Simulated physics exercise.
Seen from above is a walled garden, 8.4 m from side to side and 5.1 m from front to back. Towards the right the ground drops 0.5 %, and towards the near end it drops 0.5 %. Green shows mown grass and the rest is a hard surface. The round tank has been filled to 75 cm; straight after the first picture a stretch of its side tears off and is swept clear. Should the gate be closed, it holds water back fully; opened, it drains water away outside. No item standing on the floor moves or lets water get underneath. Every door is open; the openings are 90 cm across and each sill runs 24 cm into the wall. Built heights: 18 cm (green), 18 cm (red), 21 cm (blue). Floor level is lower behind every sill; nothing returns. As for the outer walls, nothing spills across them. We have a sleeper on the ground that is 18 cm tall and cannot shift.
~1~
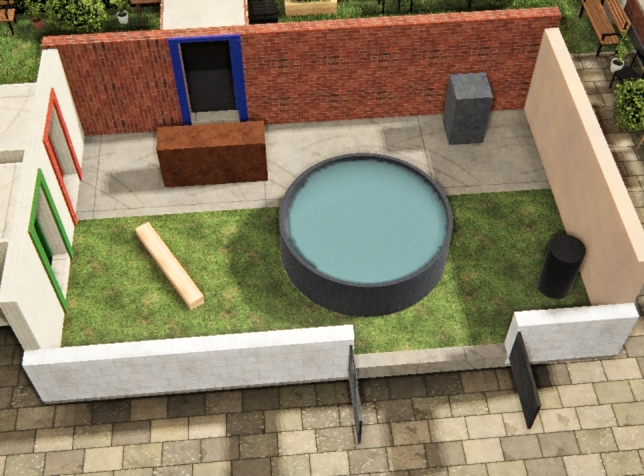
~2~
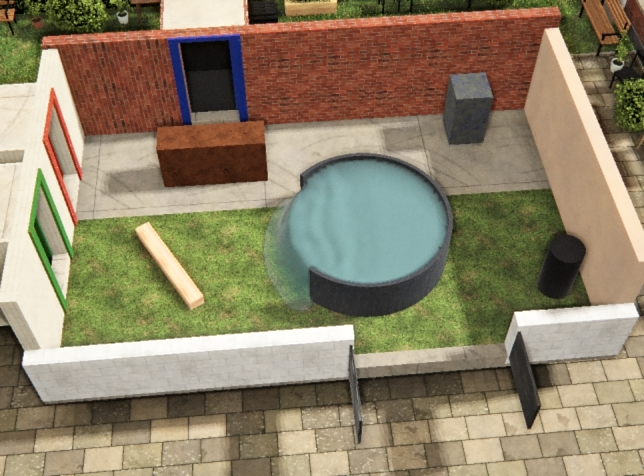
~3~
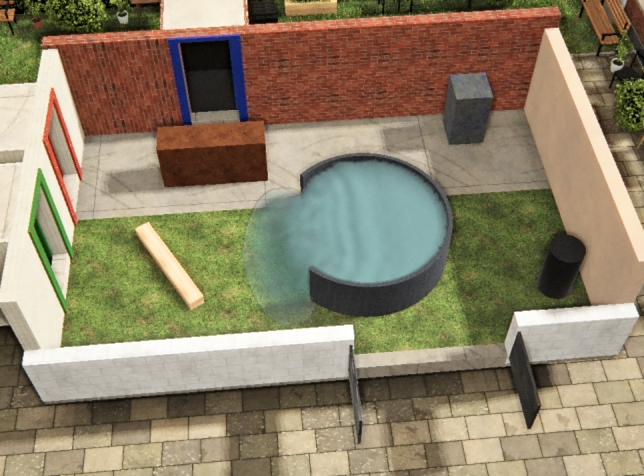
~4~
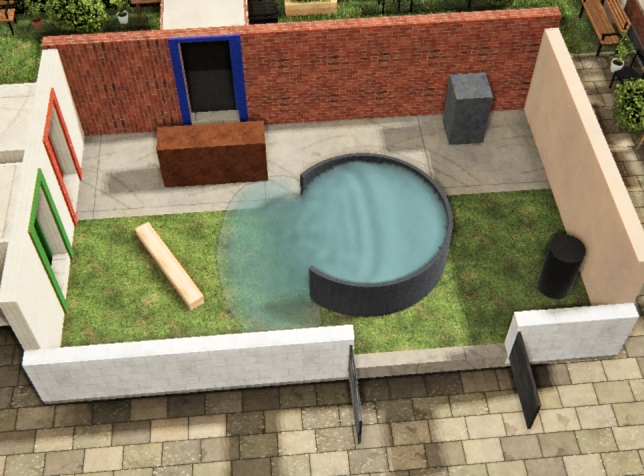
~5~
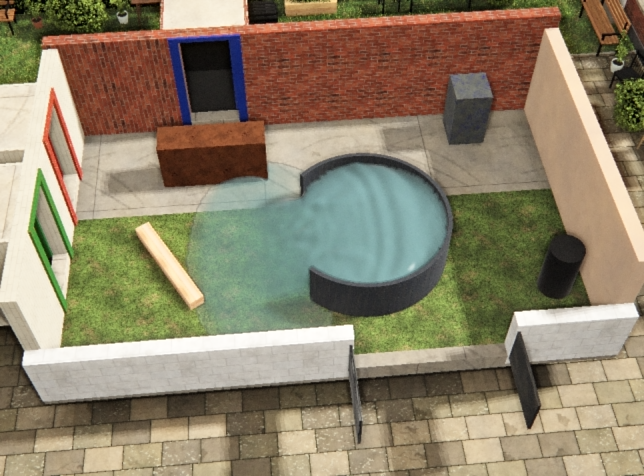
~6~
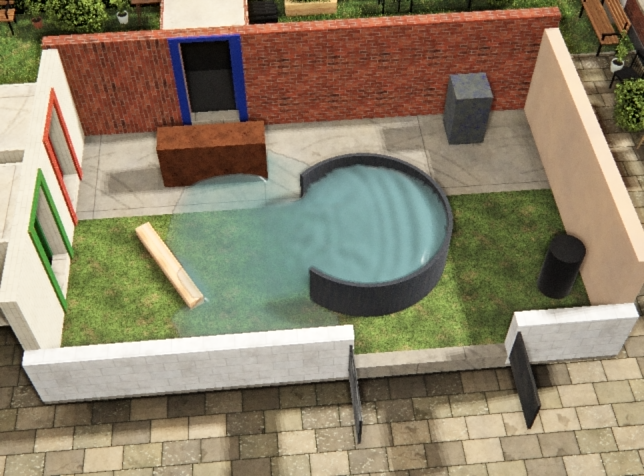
Round dark tank in a walled garden losing part of its left side, water pouring out and spreading leftward across the grass.
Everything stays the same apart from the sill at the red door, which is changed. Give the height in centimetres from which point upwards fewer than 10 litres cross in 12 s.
Roughly 29 cm.
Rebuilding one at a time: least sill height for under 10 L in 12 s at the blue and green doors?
Some 6.5 cm for blue, some 22 cm for green.
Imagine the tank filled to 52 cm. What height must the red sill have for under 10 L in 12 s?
Roughly 18 centimetres.
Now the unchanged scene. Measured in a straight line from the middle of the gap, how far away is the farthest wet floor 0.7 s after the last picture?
Reach: Approx. 4.0 m.
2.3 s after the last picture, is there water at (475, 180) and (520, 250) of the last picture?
Taking them as asked: Spared, then spared.
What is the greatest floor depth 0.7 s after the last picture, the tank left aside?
I'd estimate roughly 40 cm.
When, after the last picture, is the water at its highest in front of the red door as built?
At roughly 1.8 s.
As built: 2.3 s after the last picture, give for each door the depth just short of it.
Green door 24 cm, red door 30 cm, blue door 3 cm.
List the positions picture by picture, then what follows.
The first frame shows still water, 75 cm deep, in the round tank at (365, 219); the red door at (63, 160) is dry.
In the second frame, water pours out at (285, 244) and has run 0.4 m, to a hidden place; about 10 cm deep outside, 75 cm at the back.
In the third frame, water pours out at (285, 245) and has run 0.7 m, to (263, 199); about 12 cm deep outside, 75 cm at the back.
In the fourth frame, the front is at (240, 319), 1.1 m from the gap at (285, 246); 3.5 m2 of floor is wet, 75 cm left at the back.
In the fifth frame, water pours out at (285, 247) and has run 1.6 m, to (206, 322); about 9 cm deep outside, 74 cm at the back.
In the sixth frame, water pours out at (285, 247) and has run 2.0 m, to (188, 189); about 9 cm deep outside, 69 cm at the back; the red door at (63, 160), 3.9 m from the gap, is still 1.8 m from the nearest water.
Then, 0.7 s after the last picture water covers 35 % of the floor, deepest (40 cm) near (191, 279); 7 cm at the red door, 0 litres in over its 18 cm sill.
Then, 2.3 s after the last picture water covers 55 % of the floor, deepest (35 cm) near (84, 152); 30 cm at the red door, 82 litres in over its 18 cm sill.
Then, 11.3 s after the last picture water covers 95 % of the floor, deepest (14 cm) near (595, 335); 8 cm at the red door, 124 litres in over its 18 cm sill.
At the red door as built, the water peaked near 33 cm, 1.7 s after the last picture.
Run again over the same 12 s with other heights there, 40 litres in over 24.5 cm, 1 litre over 33 cm. The limit of 10 litres is kept from about 29 cm up.
